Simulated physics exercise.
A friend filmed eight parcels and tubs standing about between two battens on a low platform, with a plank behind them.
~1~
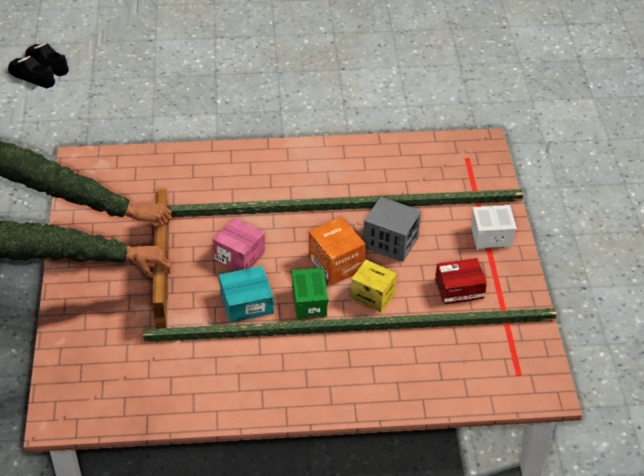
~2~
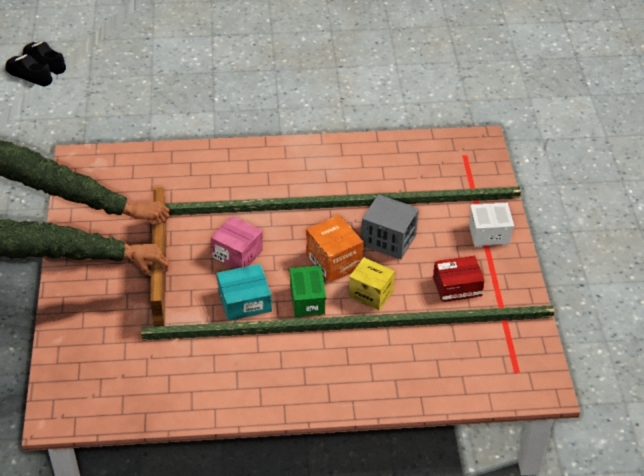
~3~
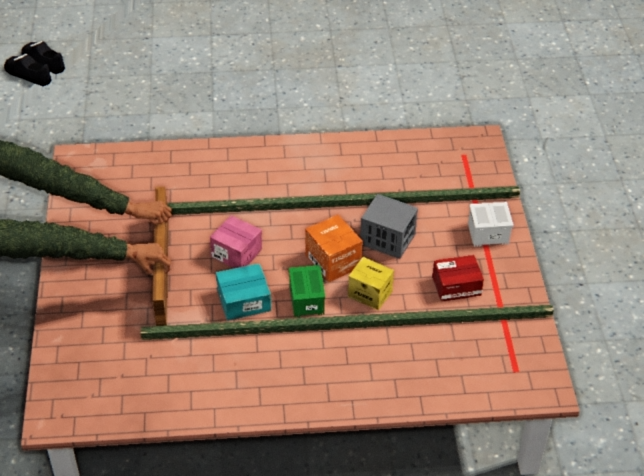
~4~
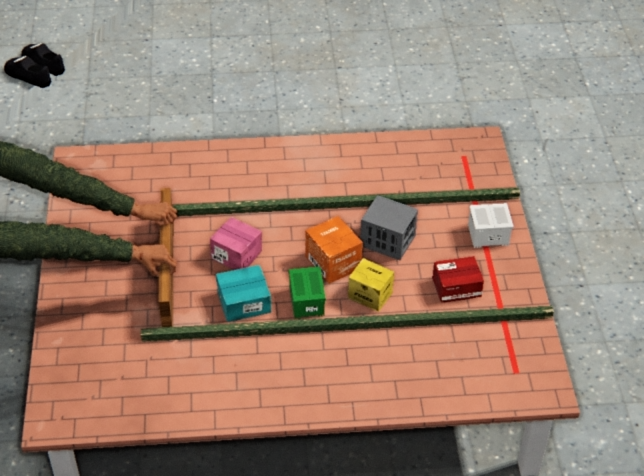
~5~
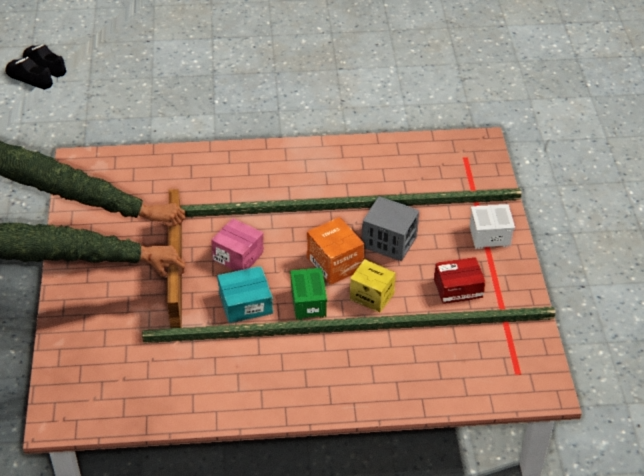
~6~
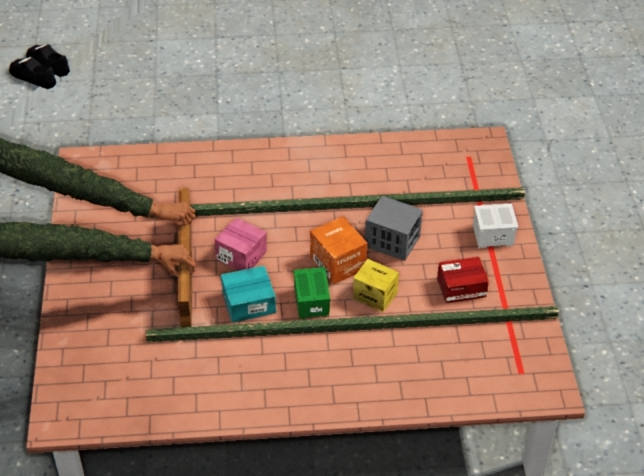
On a low brick-patterned platform over a grey tiled floor, seen from above at an angle, two green battens run left to right, with dark shoes lying at upper left. Between them stand pink, turquoise, green, orange, yellow, grey, red and white boxes, the last two near a red line at right. Two green-sleeved arms slide a wooden plank slightly rightward, the boxes staying put as the view wavers faintly.
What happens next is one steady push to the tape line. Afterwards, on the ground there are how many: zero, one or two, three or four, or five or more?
Lost: Five or more.
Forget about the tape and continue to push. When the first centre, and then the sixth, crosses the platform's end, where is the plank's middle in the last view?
First around (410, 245), then around (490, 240).
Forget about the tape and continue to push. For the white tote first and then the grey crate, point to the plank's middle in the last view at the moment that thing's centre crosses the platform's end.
At (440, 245) for the white tote; at (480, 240) for the grey crate.
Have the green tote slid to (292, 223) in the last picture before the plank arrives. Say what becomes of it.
Lab note: From that start it stays aboard.
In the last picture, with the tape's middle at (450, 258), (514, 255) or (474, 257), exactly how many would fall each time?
The counts: 3, 6 and 3.
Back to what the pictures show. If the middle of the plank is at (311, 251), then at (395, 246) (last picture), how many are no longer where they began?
I make it 6 at the first spot and 8 at the other.
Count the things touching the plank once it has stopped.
It's touching 2 at the end.
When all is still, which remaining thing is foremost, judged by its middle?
The one is the orange box.
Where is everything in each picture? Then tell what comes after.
In the first frame, white tote (493, 228); red parcel (461, 281); grey crate (392, 229); plank (161, 259); tape (491, 258).
In the second frame, red parcel (459, 279); green tote (308, 292).
In the third frame, grey crate (389, 226); pink parcel (236, 243).
In the fourth frame, white tote (490, 226); turquoise parcel (244, 293).
In the fifth frame, red parcel (459, 280); plank (175, 258).
In the sixth frame, white tote (495, 226); red parcel (463, 280); grey crate (394, 228); plank (185, 257); tape (493, 256).
Soon after, none off yet; white tote at rest near (495, 226); red parcel at rest near (463, 280); grey crate at rest near (394, 228).
Then, none off yet; white tote moved a little near (509, 221); red parcel moved about its own width near (529, 278); grey crate moved about its own width near (463, 221).
At rest, the number that fall off is five or more; fallen, green tote, yellow box, grey crate, red parcel and white tote.
